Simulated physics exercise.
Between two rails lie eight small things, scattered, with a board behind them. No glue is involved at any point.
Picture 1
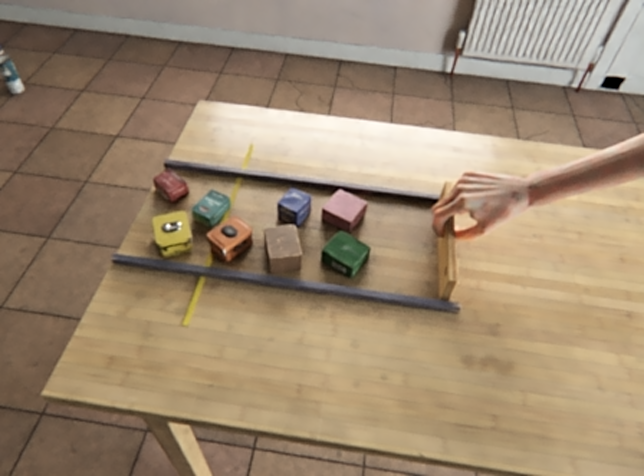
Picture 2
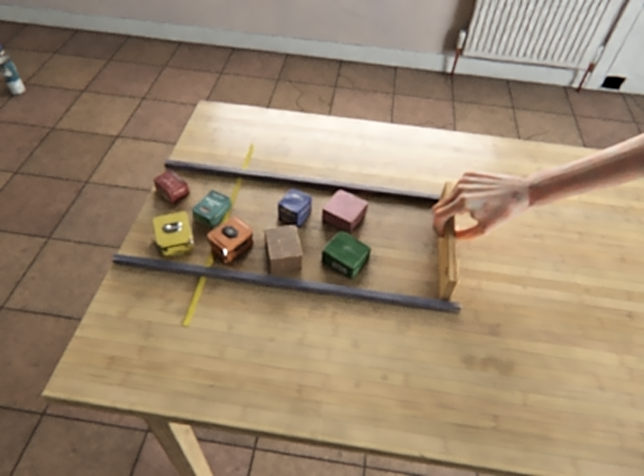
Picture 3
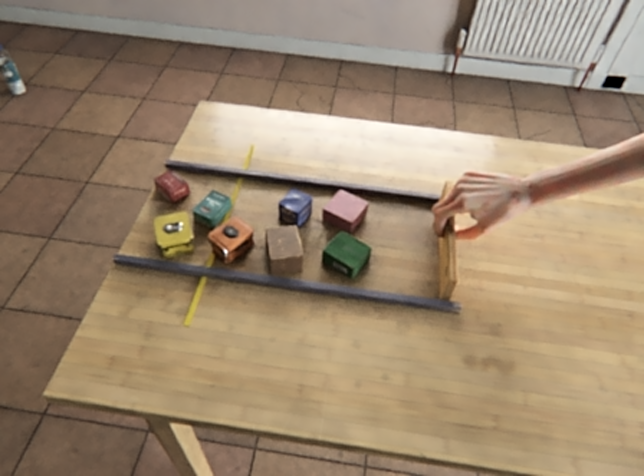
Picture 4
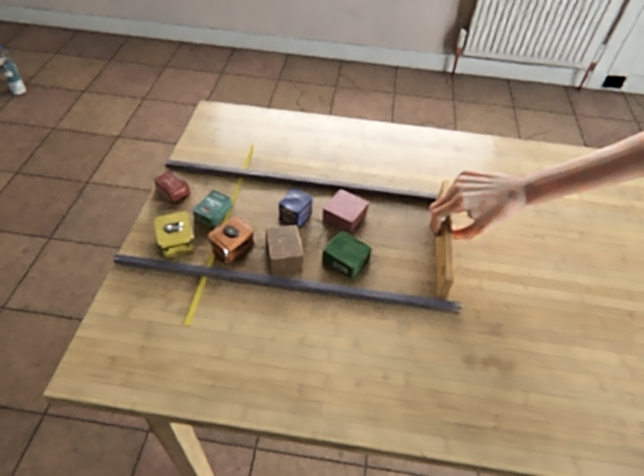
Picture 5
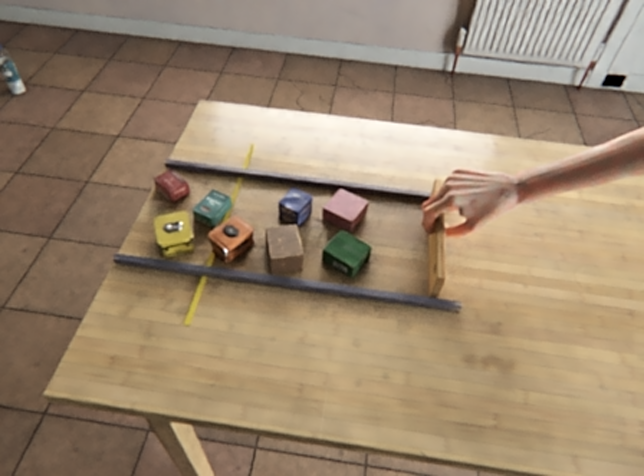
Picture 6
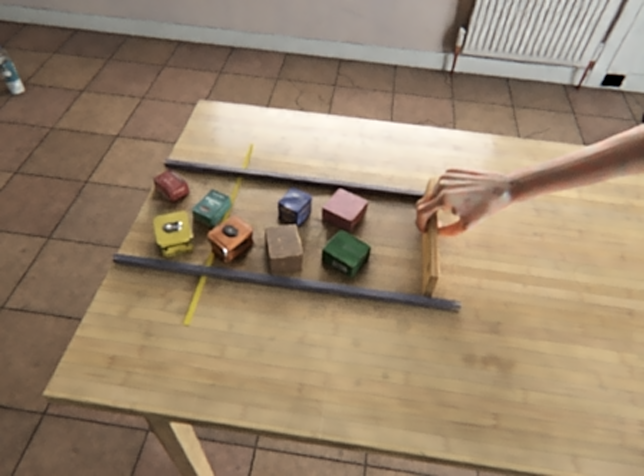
On a wooden table in a room with a tiled floor, eight small coloured blocks sit scattered between two dark rails, near a yellow strip. A hand grips an upright board at the right, holds it nearly still, then slides it slightly left while the blocks stay in place.
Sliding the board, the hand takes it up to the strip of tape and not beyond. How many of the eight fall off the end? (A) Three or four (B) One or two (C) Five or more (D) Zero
Option B: One or two.
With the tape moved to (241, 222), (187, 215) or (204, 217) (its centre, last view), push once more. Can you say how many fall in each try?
The counts come to 1, then 5, then 4.
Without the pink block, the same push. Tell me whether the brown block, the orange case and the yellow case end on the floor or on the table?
The brown block stays put, the orange case stays put, the yellow case goes down.
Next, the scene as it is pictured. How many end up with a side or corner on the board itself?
Contact count: 2.
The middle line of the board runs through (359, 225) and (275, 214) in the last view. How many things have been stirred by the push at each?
The first number is 2, the next one 7.
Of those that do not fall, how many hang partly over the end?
The total here is 2.
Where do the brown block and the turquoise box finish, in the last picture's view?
The first ends close to (163, 231), the second close to (157, 205).
Soon after, none off yet; red box at rest near (171, 185); yellow case at rest near (174, 234); turquoise box at rest near (212, 208).
Then, none off yet; red box at rest near (171, 185); yellow case moved a little near (164, 231); turquoise box at rest near (212, 208).
At rest, the number that fall off is one or two; fallen, yellow case.
